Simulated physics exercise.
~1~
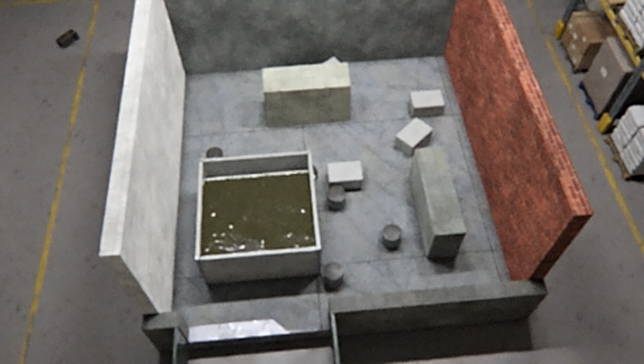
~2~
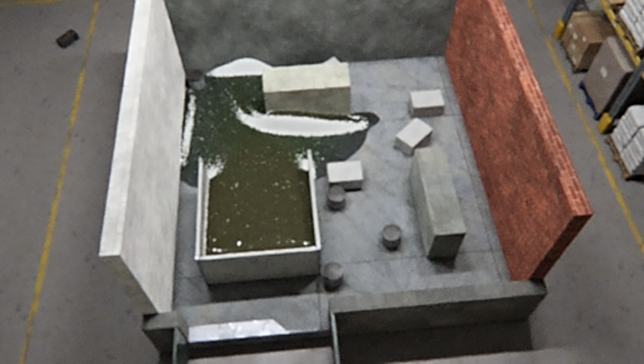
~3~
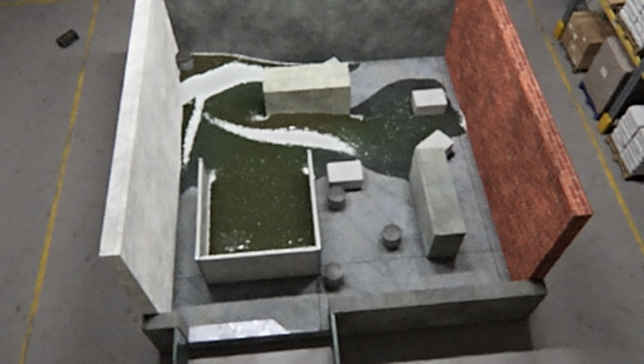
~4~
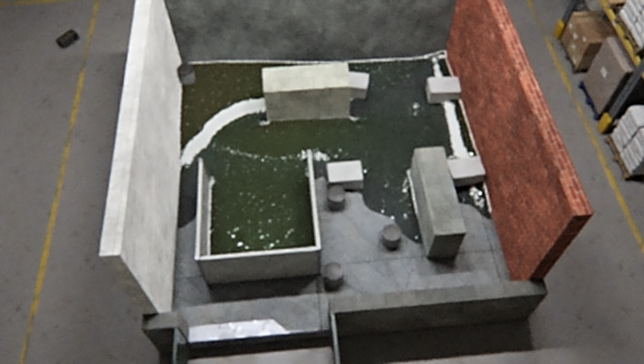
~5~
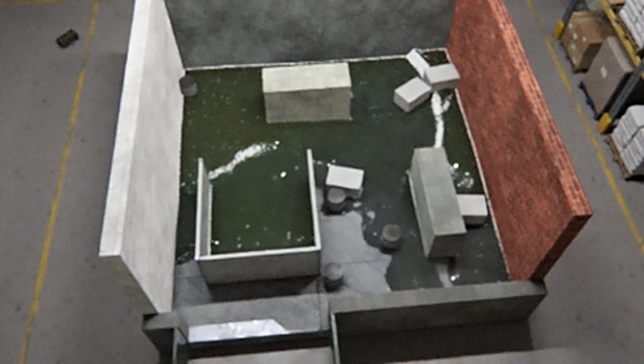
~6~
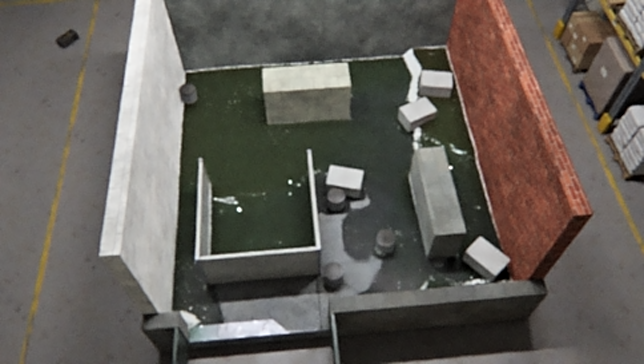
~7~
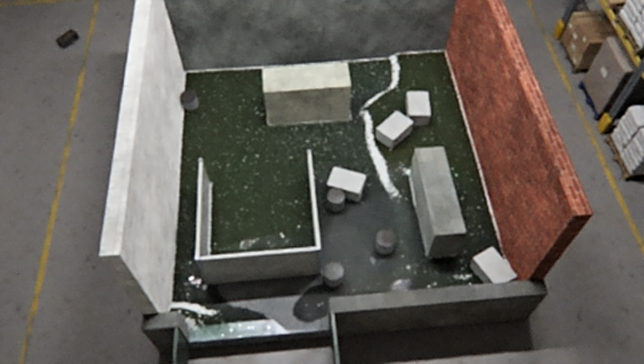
A walled concrete enclosure, with a pale wall on the left and a red brick wall on the right, stands in a warehouse, seen from above. Inside are an open tank of murky green water, large grey blocks, pale crates and dark pails. The tank's far side gives way, and foaming water spreads around the back block, then along the brick wall. It pushes a dark pail back to the left wall and shifts crates on the right, one sliding toward the near corner. Finally, water covers most of the floor and runs out the near opening, everything still upright.
